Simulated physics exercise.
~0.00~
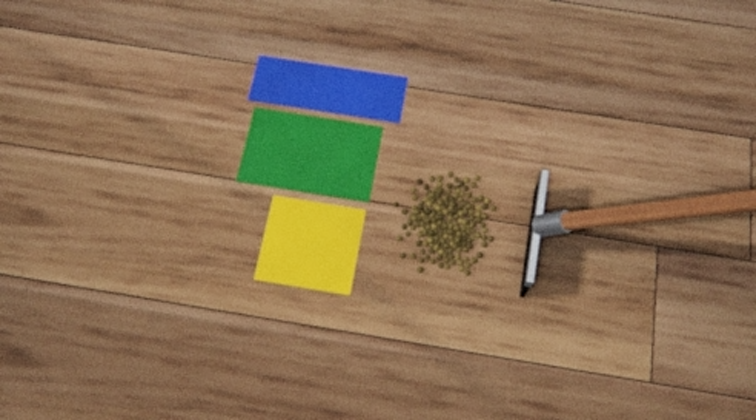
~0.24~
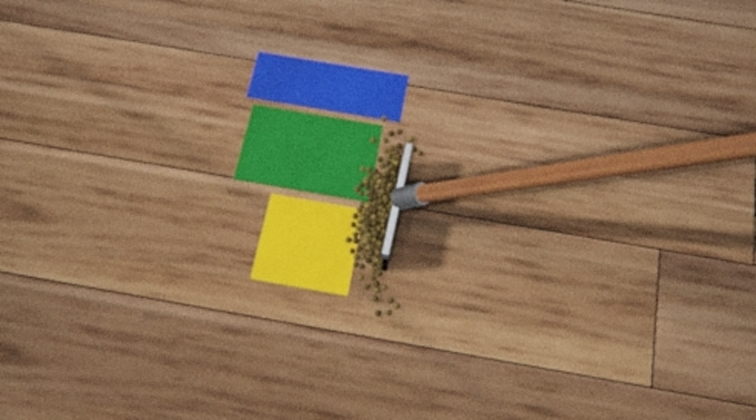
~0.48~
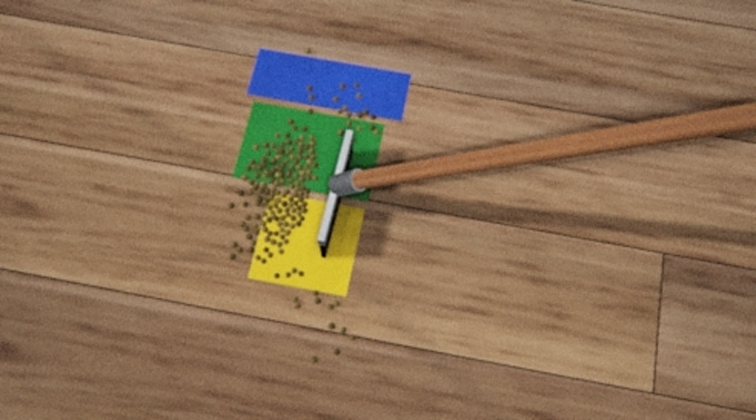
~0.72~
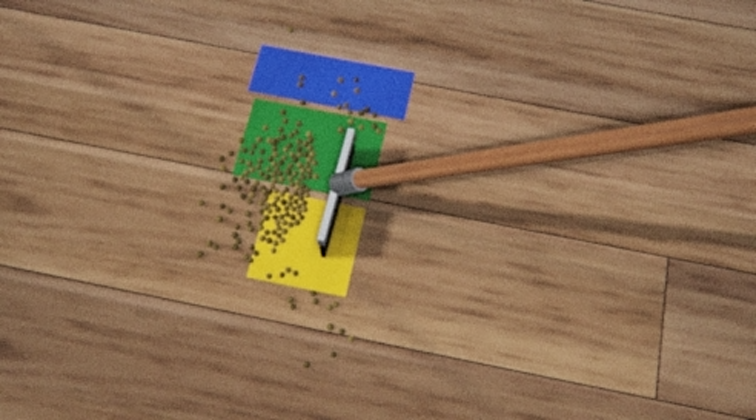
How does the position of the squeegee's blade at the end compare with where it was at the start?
At the start the blade is on the bare floor to the right of the pile and the mats. At the end it is farther left and slightly higher in view, lying across the green and yellow mats.
On a wooden floor, a long-handled squeegee pushes a pile of small brownish pieces leftwards onto green and yellow mats, then stops. The pieces spread a little farther and end scattered mostly across those two mats, with a few on the blue mat and others on bare floor.
